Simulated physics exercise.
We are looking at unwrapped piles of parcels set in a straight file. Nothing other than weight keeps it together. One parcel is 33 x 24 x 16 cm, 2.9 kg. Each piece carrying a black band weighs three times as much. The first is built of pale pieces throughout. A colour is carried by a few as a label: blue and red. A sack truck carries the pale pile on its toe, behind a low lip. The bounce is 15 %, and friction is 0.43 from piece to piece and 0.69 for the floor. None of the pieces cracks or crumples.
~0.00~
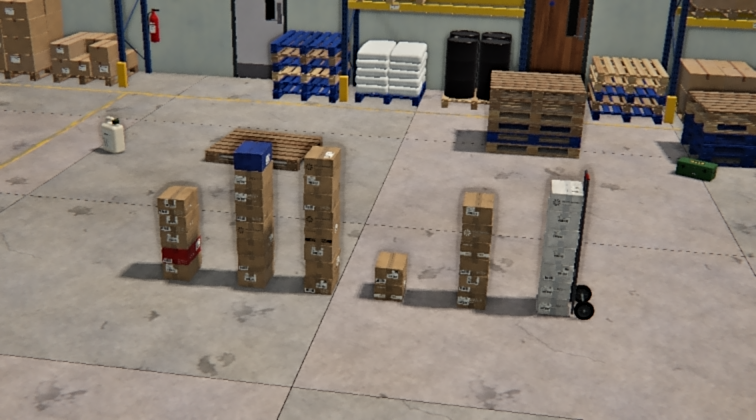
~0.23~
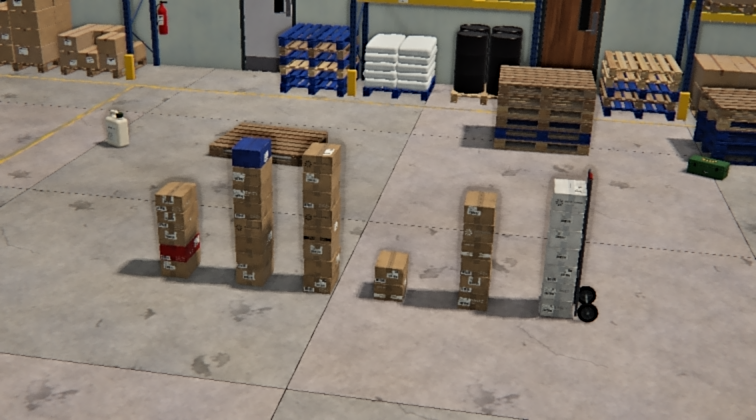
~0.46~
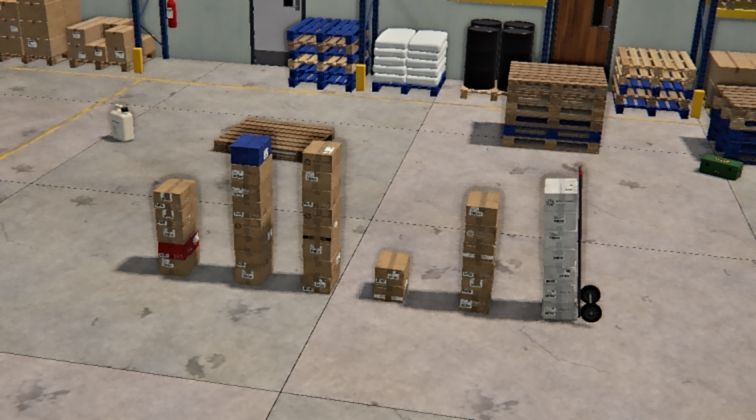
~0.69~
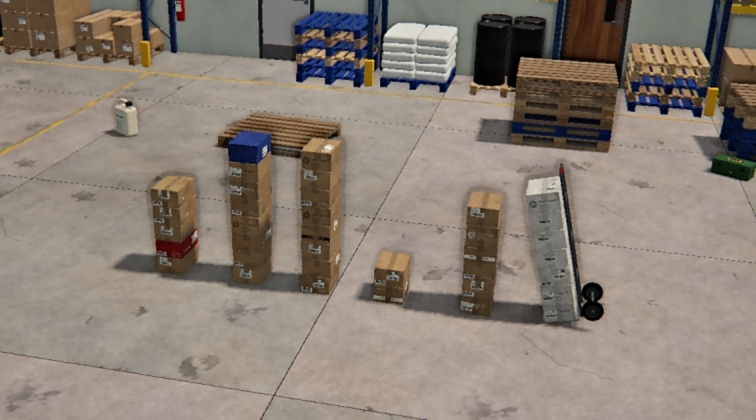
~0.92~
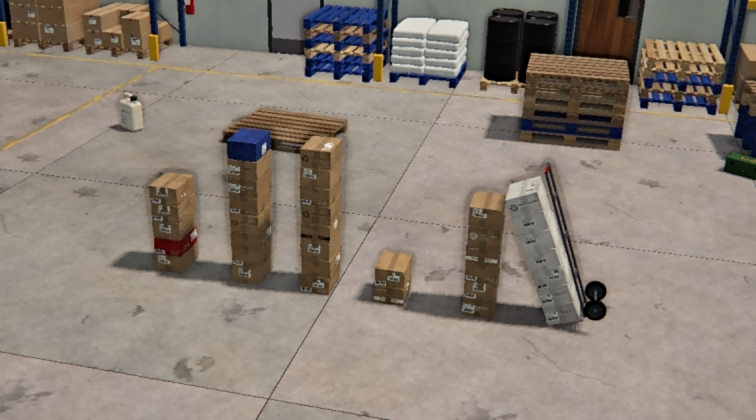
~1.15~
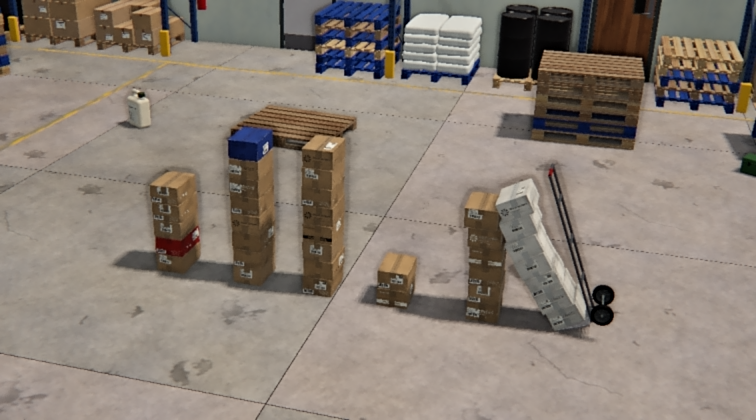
A sack truck tilts its pale pile leftward until it leans against the neighbouring brown stack.
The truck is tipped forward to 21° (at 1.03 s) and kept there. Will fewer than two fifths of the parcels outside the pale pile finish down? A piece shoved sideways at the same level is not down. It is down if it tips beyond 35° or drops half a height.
Yes, under two fifths of them.
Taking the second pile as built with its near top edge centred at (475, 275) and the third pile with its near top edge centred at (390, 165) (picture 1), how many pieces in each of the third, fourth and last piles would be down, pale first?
Then third 0, fourth 0, last 0.
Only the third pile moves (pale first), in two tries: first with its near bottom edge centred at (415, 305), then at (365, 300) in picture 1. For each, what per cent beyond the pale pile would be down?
20 and 20 %.
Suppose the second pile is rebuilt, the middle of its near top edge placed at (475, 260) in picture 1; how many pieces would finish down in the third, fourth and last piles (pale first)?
Pile by pile that makes third 0, fourth 0, last 0.
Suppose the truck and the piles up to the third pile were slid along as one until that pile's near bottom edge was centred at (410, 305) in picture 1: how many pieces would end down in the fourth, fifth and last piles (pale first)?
Down per pile: Fourth 0; fifth 0; last 0.
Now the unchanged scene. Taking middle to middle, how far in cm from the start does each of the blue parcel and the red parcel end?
Distance from start in cm - blue 0, red 0.
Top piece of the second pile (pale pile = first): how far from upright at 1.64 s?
The top piece is some 20 degrees from upright.
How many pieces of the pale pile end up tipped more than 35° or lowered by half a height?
That makes 7 in all.
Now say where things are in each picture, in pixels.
In the first frame (pixels give the middle of a visible side; the camera moves round a little), truck frame (585, 208) 0° forward; blue parcel (248, 162); red parcel (175, 256); none of the others has stirred.
In the second frame, truck frame (588, 208) 0° forward; blue parcel (246, 159).
In the third frame, truck frame (581, 206) 6° forward, top of the pale pile leaning 6°; blue parcel (245, 156); none of the others has stirred.
In the fourth frame, truck frame (565, 204) 14° forward, top of the pale pile leaning 14°; blue parcel (243, 154); none of the others has stirred.
In the fifth frame, truck frame (554, 204) 20° forward, top of the pale pile leaning 23°; blue parcel (241, 152); none of the others has stirred.
In the sixth frame, truck frame (559, 206) 21° forward, top of the pale pile leaning 28°; blue parcel (243, 151); red parcel (169, 247); movement in 2 of them.
After 1.36 s, 6 of the pale pile down; none of the 29 other parcels down, 6 disturbed.
After 1.64 s, 7 of the pale pile down; none of the 29 other parcels down, 6 disturbed.
After 1.84 s, 7 of the pale pile down; 6 of the 29 other parcels down.
In the end (2.8 s), 7 of the pale pile down; 6 of the 29 other parcels down; blue parcel unmoved; red parcel unmoved. That is 21 per cent. From the last view, middles, blue parcel near (251, 144), red parcel near (178, 239).
